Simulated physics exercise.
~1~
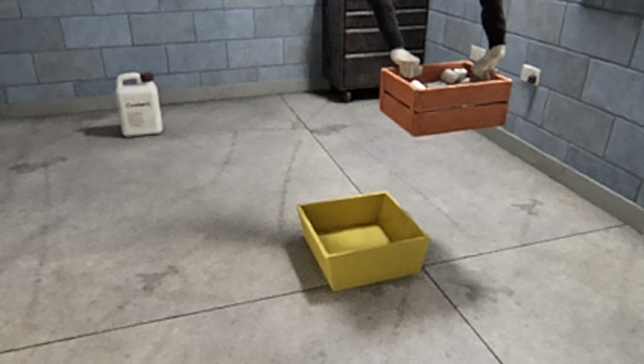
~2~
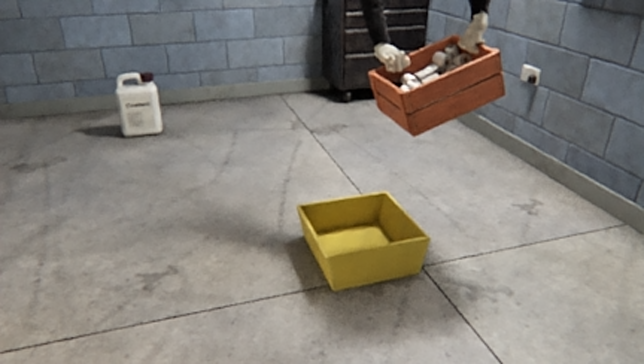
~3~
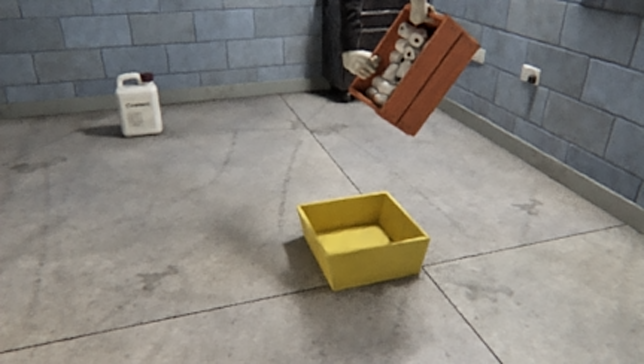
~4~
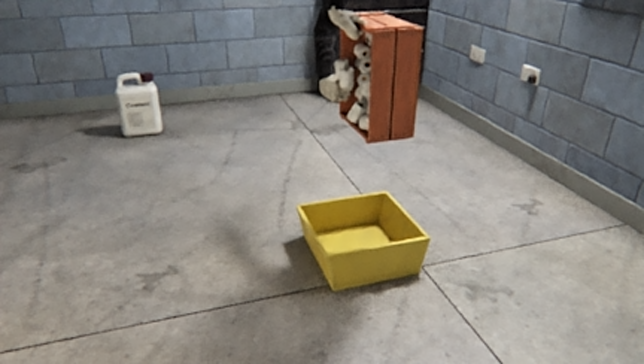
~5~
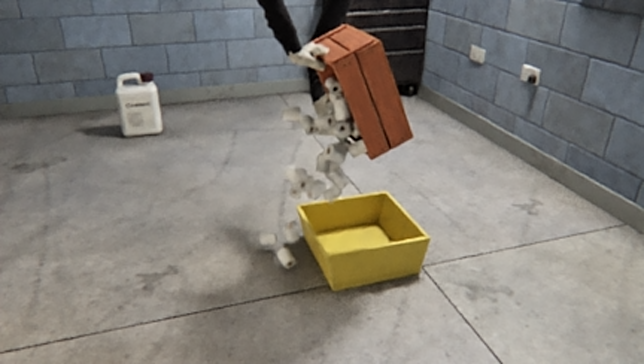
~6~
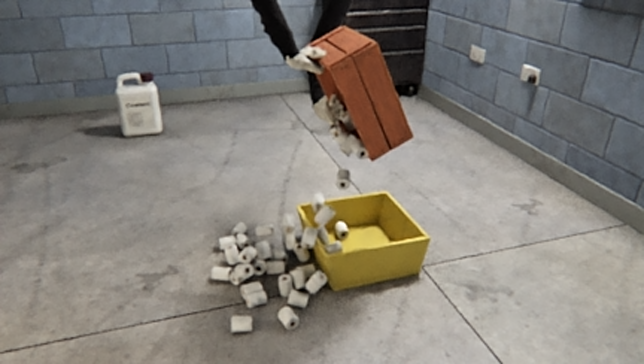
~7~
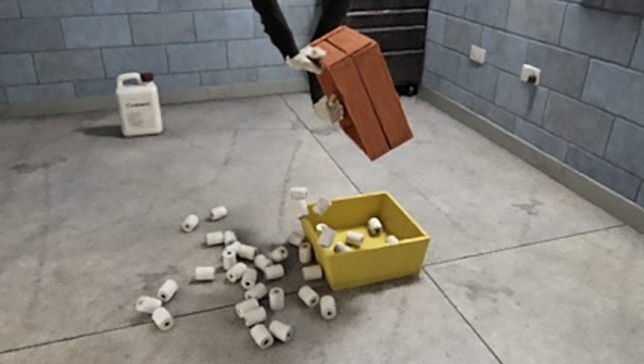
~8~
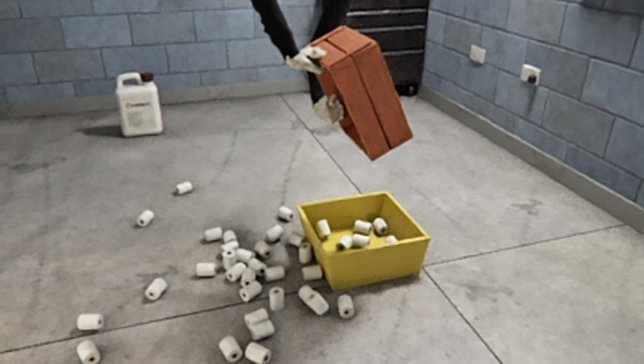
An orange crate of white paper rolls, gripped by two gloved hands, hangs above a grey concrete floor in a block-walled room, seen from slightly above by a still camera. A yellow box sits empty below it, with a white jug at the back left and a dark drawer cabinet behind. The hands tilt the crate leftward until it stands on end, then tip it further. The rolls pour out, most landing left of the box while some drop inside. They scatter and roll across the floor, leaving the crate empty, a few rolls in the box and most outside it.
